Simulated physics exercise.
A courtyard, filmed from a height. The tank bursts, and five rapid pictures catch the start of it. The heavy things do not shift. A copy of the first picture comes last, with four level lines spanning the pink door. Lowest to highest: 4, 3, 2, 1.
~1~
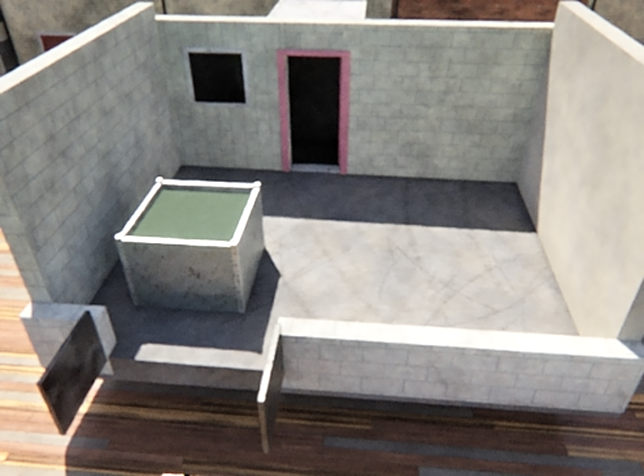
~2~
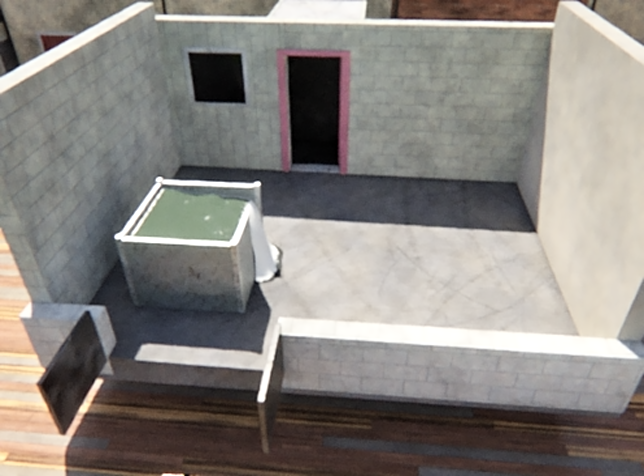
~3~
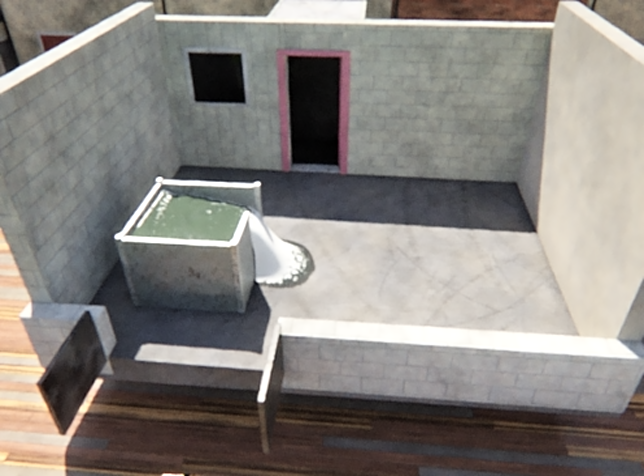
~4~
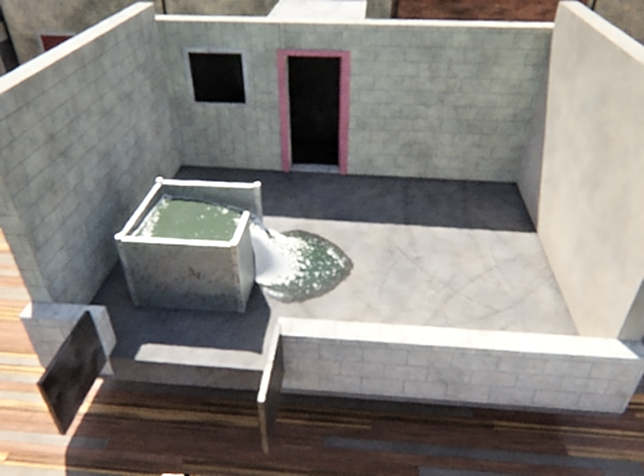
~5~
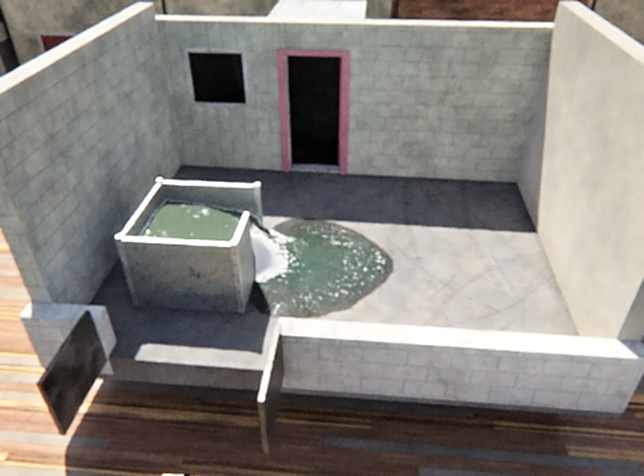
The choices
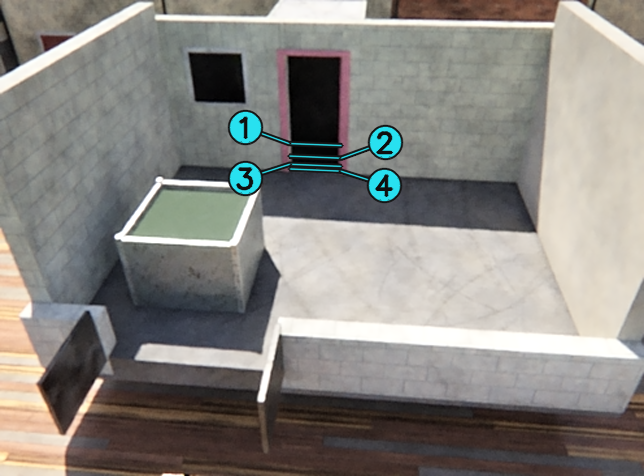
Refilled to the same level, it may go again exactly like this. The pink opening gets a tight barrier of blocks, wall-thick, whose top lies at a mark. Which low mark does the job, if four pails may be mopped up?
Line 4 just does it.
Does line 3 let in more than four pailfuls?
No, not at all.
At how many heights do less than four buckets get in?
All four.
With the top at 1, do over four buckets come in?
No, that is safe.
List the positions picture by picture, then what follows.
Water in the tank at rest, its middle at (194, 216); foot of the pink doorway at (315, 172); open gate at (190, 308), in the first picture.
Front seen at (268, 278), 1 % of the ground wet, in the second picture.
Front seen at (306, 272), 2 % of the ground wet, in the third picture.
Front seen at (344, 258), 6 % of the ground wet, in the fourth picture.
Front seen at (387, 263), 12 % of the ground wet, in the fifth picture.
On the marked copy, 1 at (315, 144); 2 at (315, 157); 3 at (315, 165); 4 at (315, 170); from the bottom up 4, 3, 2, 1.
With 1, nothing gets over.
With 2, nothing gets over.
With 3, nothing gets over.
With 4, a splash gets over, under a bucket.
